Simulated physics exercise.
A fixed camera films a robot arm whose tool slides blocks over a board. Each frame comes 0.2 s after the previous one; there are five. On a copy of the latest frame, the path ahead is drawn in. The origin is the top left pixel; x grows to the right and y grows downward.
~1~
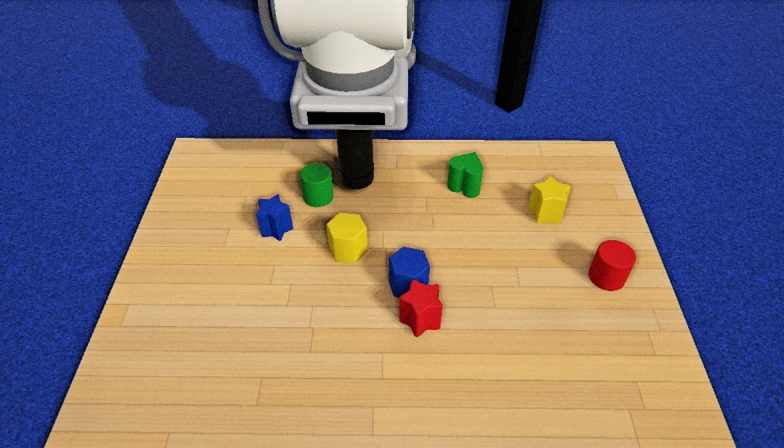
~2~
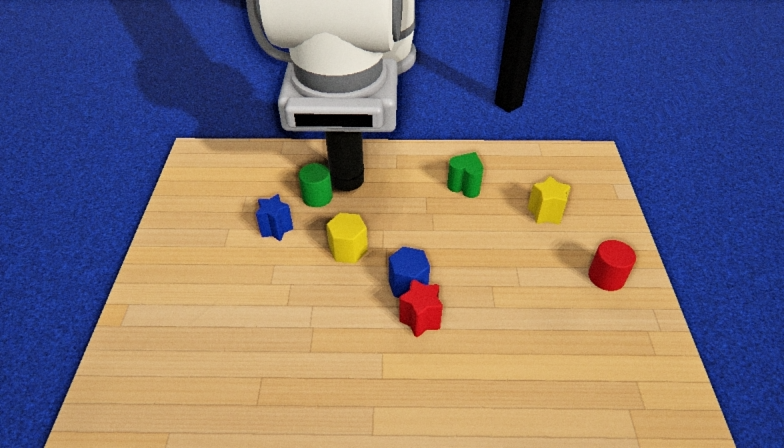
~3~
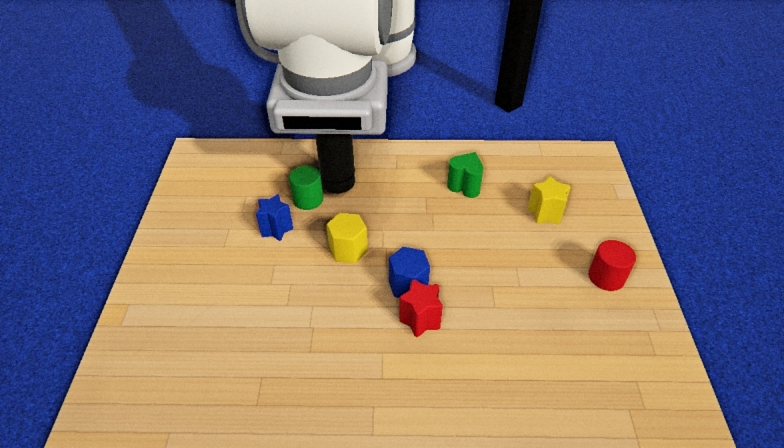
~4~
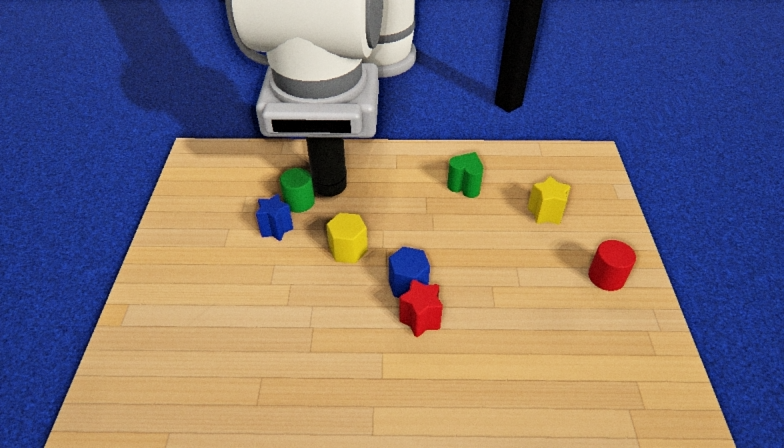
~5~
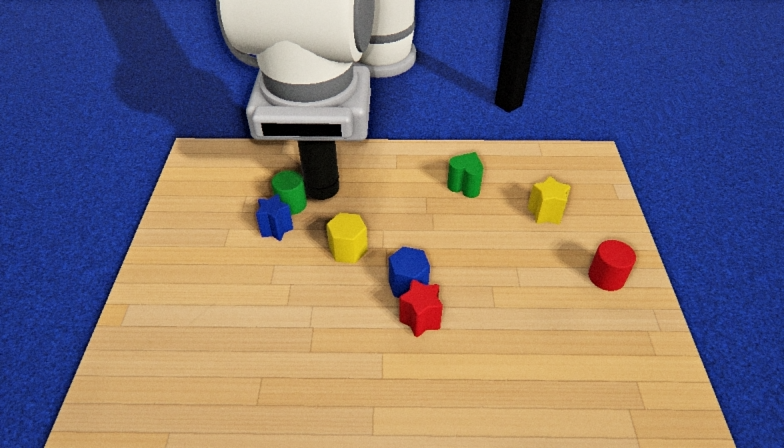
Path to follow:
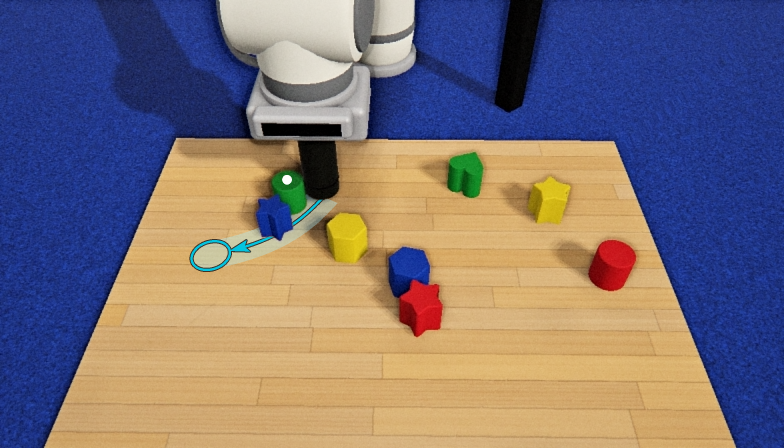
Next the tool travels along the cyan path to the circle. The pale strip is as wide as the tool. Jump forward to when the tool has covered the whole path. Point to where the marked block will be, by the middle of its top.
It ends at (258, 188).
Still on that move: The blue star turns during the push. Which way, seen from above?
Rotates counter-clockwise.
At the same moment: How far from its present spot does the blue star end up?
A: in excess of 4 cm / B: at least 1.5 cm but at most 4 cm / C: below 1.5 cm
(A)
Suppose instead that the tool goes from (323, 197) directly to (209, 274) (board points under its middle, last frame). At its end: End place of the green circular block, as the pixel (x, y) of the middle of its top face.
It will end up at (244, 190).
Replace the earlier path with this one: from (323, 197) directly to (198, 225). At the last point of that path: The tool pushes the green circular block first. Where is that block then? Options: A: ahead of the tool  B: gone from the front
My pick is A.
Drawn move, from (323, 197) via (296, 222) and (257, 243), ending at (211, 255); the dot is on the green circular block.
The first path, step by step. One third of the way, tool (294, 214); blue star (261, 211), turned 55° anticlockwise; green circular block (262, 188).
Two thirds of the way, tool (254, 235); blue star (218, 228), turned 55° anticlockwise; green circular block (258, 188).
At the end, tool (208, 247); blue star (169, 241), turned 60° anticlockwise; green circular block (258, 188); yellow six-sided block still.
